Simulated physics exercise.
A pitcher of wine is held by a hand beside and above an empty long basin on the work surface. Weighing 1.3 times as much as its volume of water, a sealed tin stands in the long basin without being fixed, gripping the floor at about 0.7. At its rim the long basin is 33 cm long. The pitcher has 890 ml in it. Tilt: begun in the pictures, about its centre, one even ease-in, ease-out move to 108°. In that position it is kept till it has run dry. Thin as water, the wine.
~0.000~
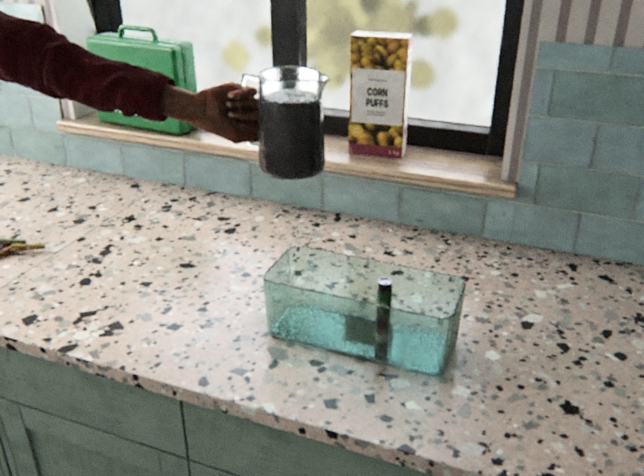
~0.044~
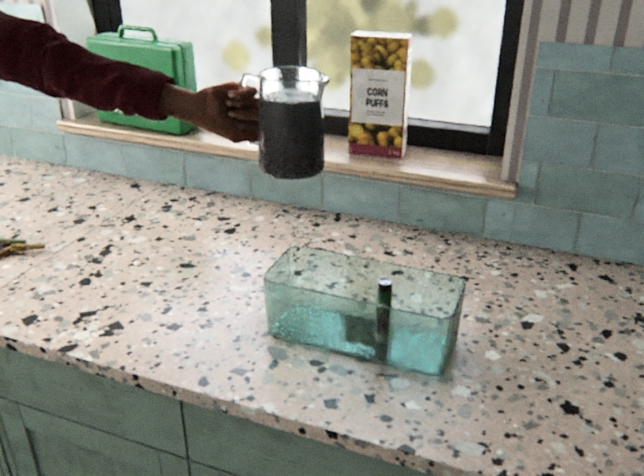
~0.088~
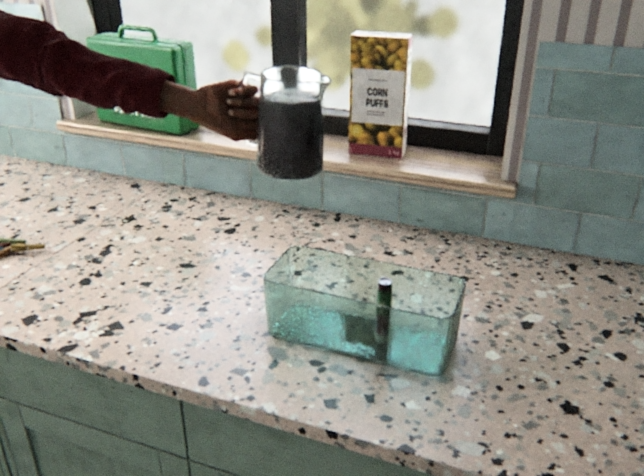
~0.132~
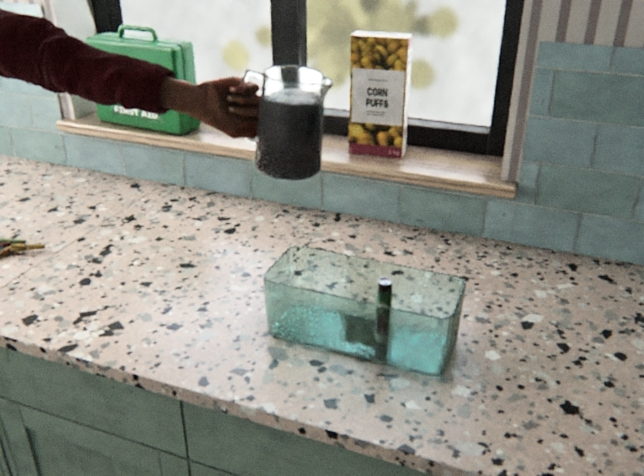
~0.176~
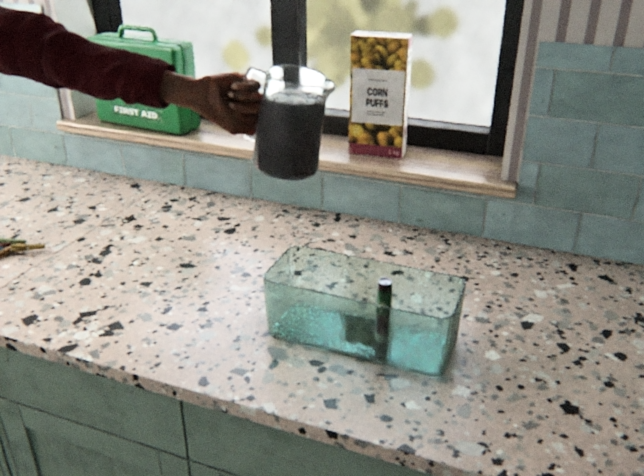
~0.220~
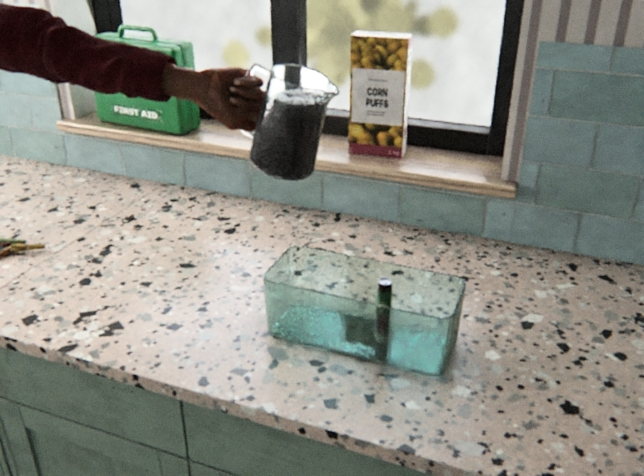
A kitchen counter of pink speckled stone, backed by pale blue-green tiles and a window, is seen from slightly above by a still camera. A dark-sleeved arm at upper left holds a clear pitcher of dark liquid above a greenish glass basin with a small dark cylinder, while a green first aid case and a yellow corn puffs box stand on the sill. The hand gradually tilts the pitcher rightward.
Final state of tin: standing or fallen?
My bet is it won't last.
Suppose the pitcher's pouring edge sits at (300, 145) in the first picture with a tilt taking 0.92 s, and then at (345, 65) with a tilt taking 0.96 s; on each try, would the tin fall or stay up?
Run one: It does not tip. Run two: It does not tip.
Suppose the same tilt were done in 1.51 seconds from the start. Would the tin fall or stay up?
In that case the tin overturns.
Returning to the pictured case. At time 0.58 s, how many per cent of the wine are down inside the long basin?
I reckon close to 0 percent of it.
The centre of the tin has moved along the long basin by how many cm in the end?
In the end the tin's centre has shifted about 6.0 centimetres.
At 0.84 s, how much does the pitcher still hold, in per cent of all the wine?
Close to 42 percent of the whole amount.
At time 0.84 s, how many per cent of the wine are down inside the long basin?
Around 22 parts in a hundred.
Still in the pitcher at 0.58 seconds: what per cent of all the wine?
90 %.
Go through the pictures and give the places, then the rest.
The first frame shows tilt 0°; pouring edge (329, 79); surface from (266, 93) to (319, 99); the long basin's rim runs from (277, 262) to (459, 300); the tin's top is at (385, 284).
The second frame shows tilt 1°; pouring edge (330, 80); surface from (265, 93) to (319, 99).
The third frame shows tilt 2°; pouring edge (331, 81); surface from (266, 93) to (320, 100).
The fourth frame shows tilt 5°; pouring edge (334, 84); surface from (267, 93) to (321, 101).
The fifth frame shows tilt 9°; pouring edge (336, 87); surface from (268, 95) to (323, 101).
The sixth frame shows tilt 15°; pouring edge (340, 92); surface from (266, 107) to (326, 102).
After 0.58 s the tilt is 76° and 90 per cent is still to pour; the tin stands where it began.
After 0.84 s the tilt is 106° and 43 per cent is still to pour; the tin stands where it began.
After 1.12 s the tilt is 108° and 8 per cent is still to pour; the tin stands where it began.
After 1.42 s the tilt is 108° and 0 per cent is still to pour; the tin lies on its side.
In the end the tin lies on its side.
